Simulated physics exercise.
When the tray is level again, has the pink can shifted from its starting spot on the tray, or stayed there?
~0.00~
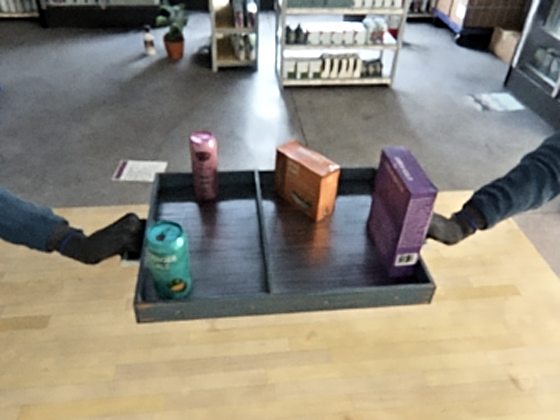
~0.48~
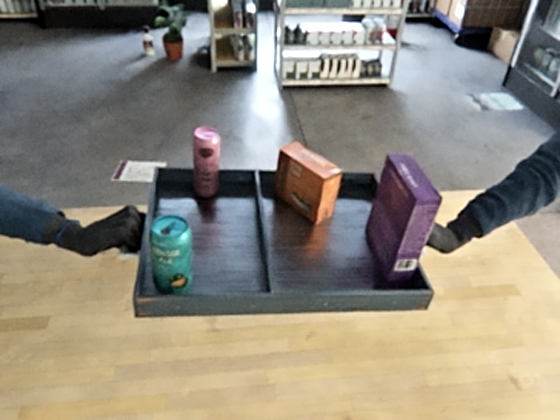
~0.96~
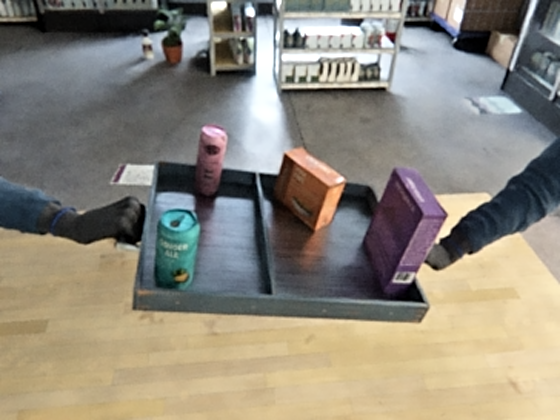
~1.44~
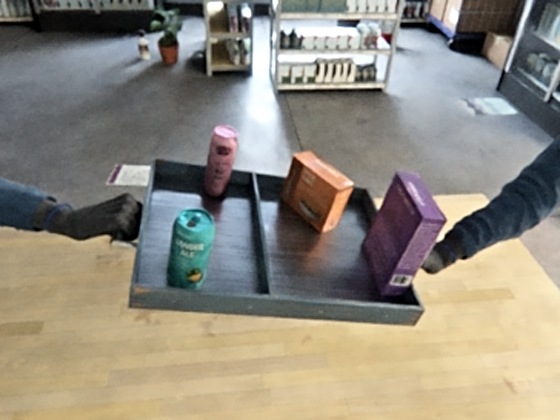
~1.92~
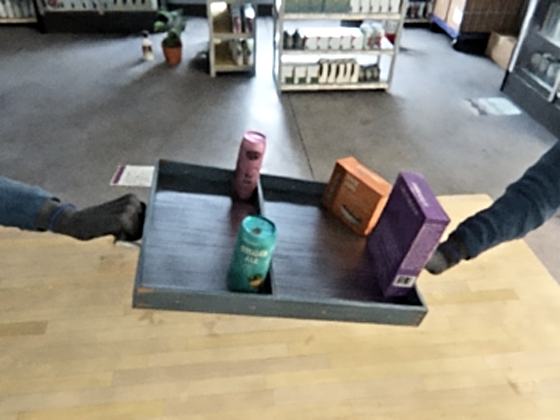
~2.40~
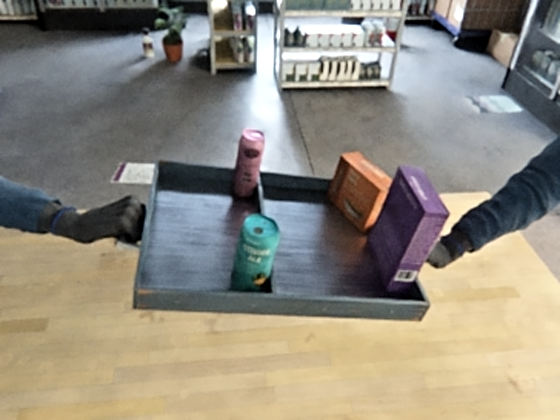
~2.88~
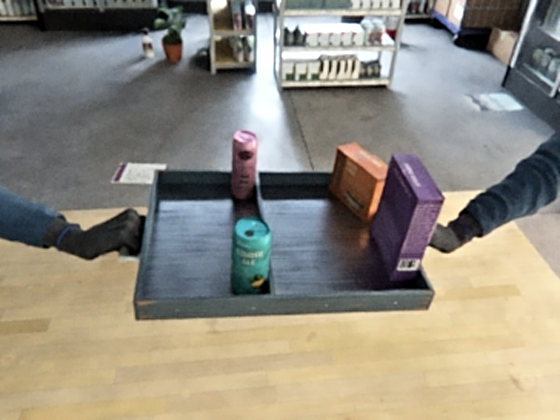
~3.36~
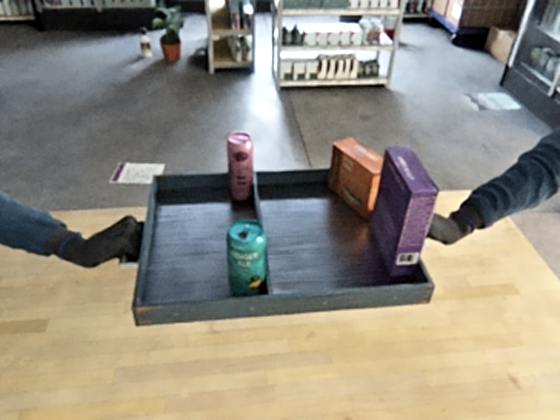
The pink can has shifted to the right, ending by the cross bar, while the purple packet keeps its spot.
